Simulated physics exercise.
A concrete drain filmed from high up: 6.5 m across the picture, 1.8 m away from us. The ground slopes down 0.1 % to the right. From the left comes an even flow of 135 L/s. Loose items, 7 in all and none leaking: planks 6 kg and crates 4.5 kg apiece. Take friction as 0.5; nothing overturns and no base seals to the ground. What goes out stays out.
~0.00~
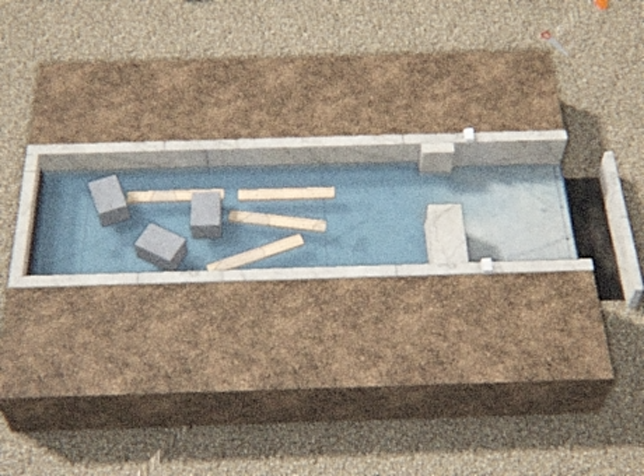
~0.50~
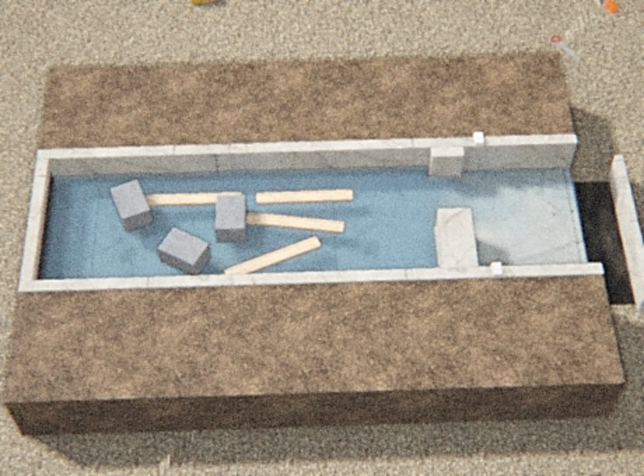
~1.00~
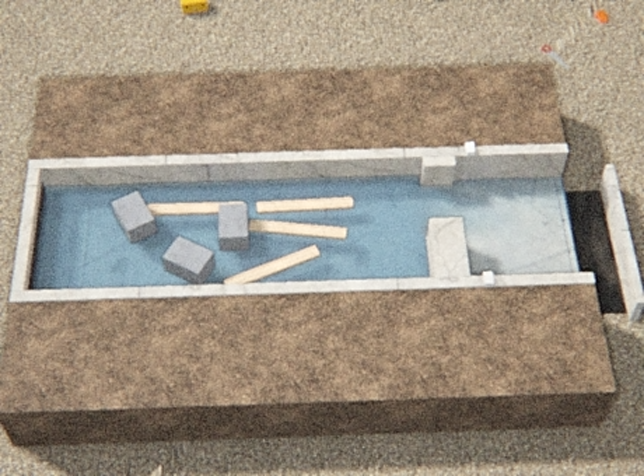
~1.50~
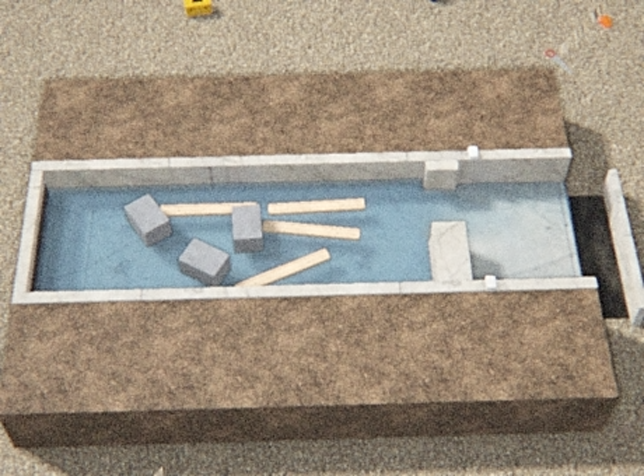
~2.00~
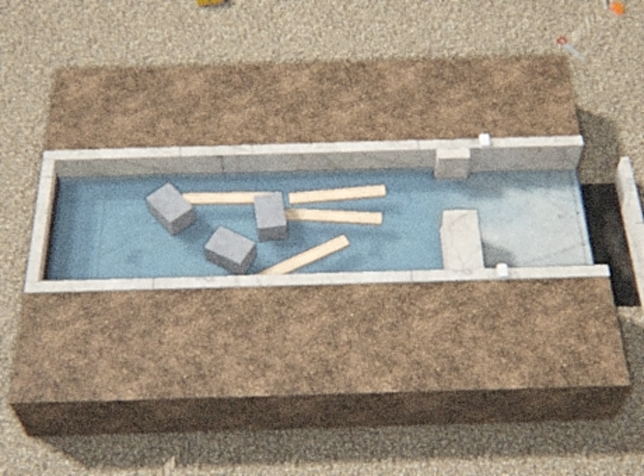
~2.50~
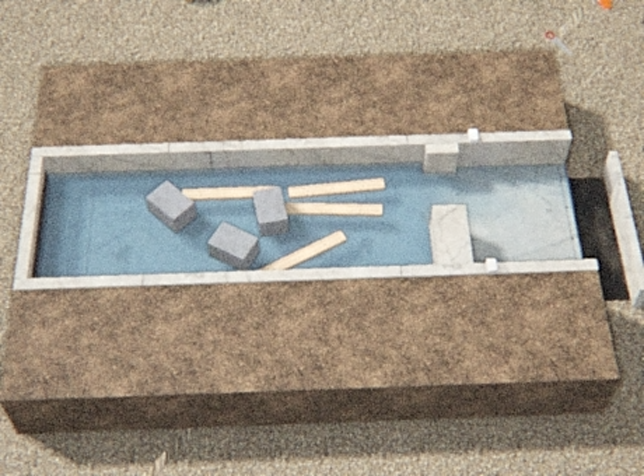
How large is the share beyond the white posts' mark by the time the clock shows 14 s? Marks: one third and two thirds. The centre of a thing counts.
It is two thirds or more.
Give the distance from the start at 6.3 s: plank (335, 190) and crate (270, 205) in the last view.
In turn: Gone out, 200 cm.
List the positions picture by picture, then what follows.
The first picture shows a crate at (160, 242) floats; a crate at (206, 208), afloat; 20 cm deep round most things; 0 of 7 have shifted.
The second picture shows a crate at (183, 246), afloat, 16 cm from its start; a crate at (230, 212), afloat, 18 cm from its start; 22 cm deep round most things; 7 of 7 have shifted.
The third picture shows a crate at (188, 255) floats, 32 cm from its start; a crate at (233, 220), afloat, 31 cm from its start; about 2080 L in view; 7 of 7 have shifted.
The fourth picture shows a crate at (204, 257) floats, 48 cm from its start; a crate at (247, 222) floats, 45 cm from its start; 22 cm deep round most things; 7 of 7 have shifted.
The fifth picture shows a crate at (230, 245) floats, 65 cm from its start; a crate at (270, 210), afloat, 59 cm from its start; 23 cm deep round most things; 7 of 7 have shifted.
The sixth picture shows a crate at (233, 240) floats, 81 cm from its start; a crate at (270, 205), afloat, 73 cm from its start; 22 cm deep round most things; 7 of 7 have shifted.
After 3.5 s 0 of 7 are over the mark; 7 afloat.
After 6.3 s 2 of 7 are over the mark; 5 afloat.
After 10.0 s 4 of 7 are over the mark; 3 afloat.
After 14.0 s 6 of 7 are over the mark; 1 afloat.
